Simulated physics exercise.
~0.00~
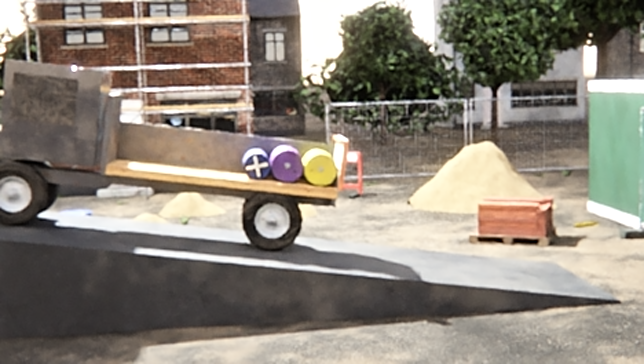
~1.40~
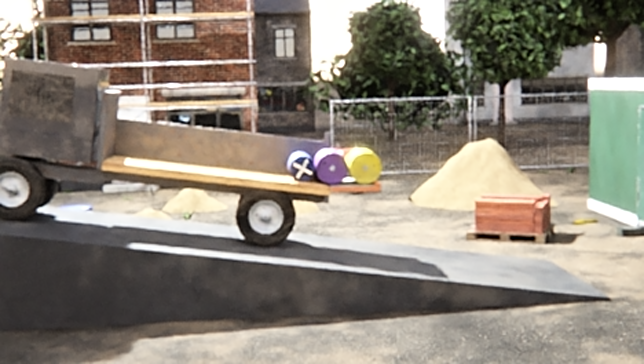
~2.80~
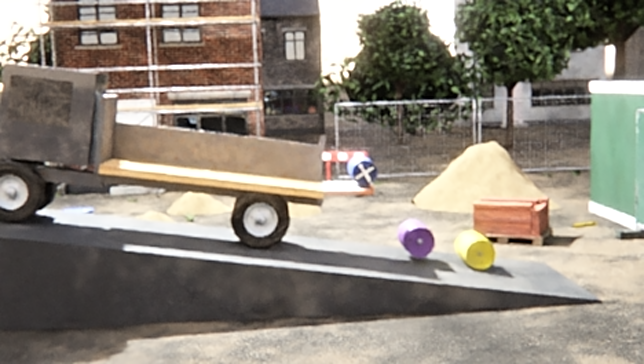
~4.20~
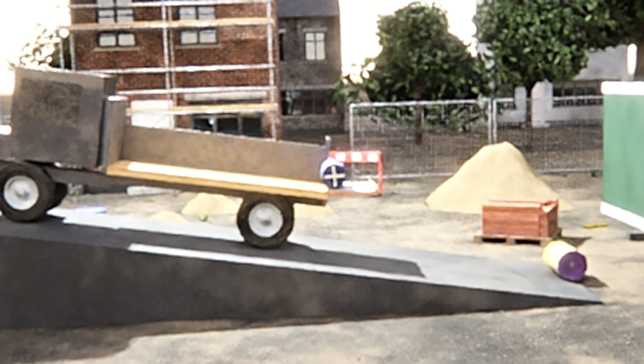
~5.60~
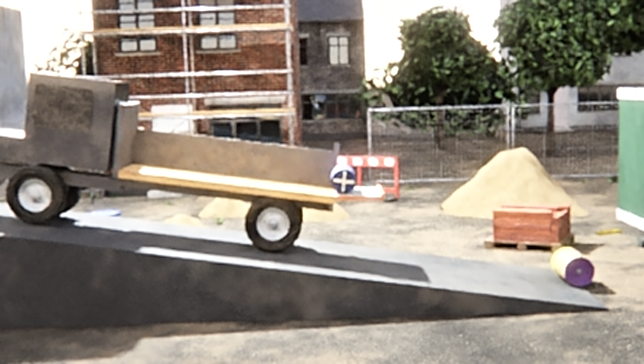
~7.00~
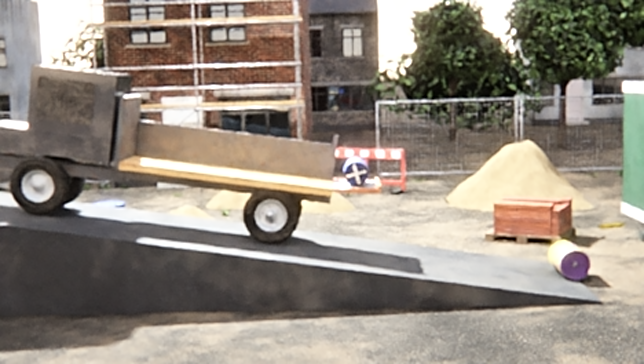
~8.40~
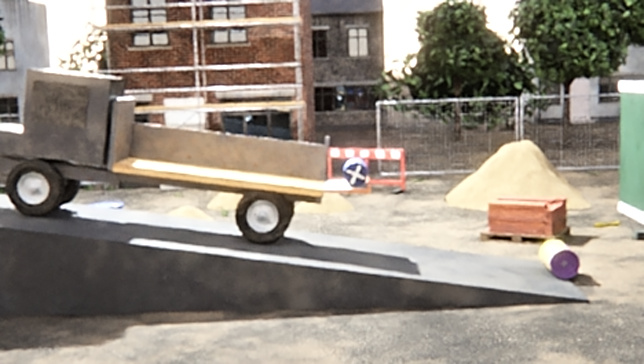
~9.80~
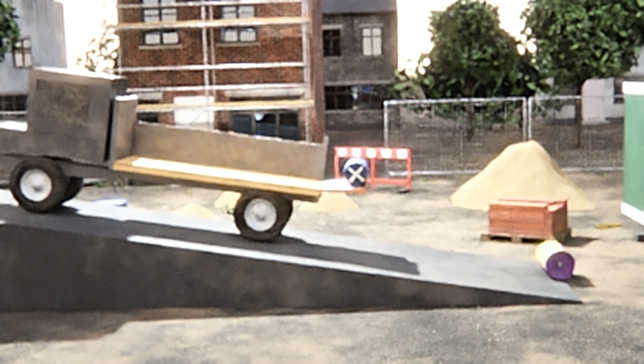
The clip shows a pick-up on a ramp as its tailgate lowers and three kegs roll right; the yellow and purple ones drop off and roll down to the ramp's foot, while the blue one stays on the lowered tailgate, rocking slightly before ending there.
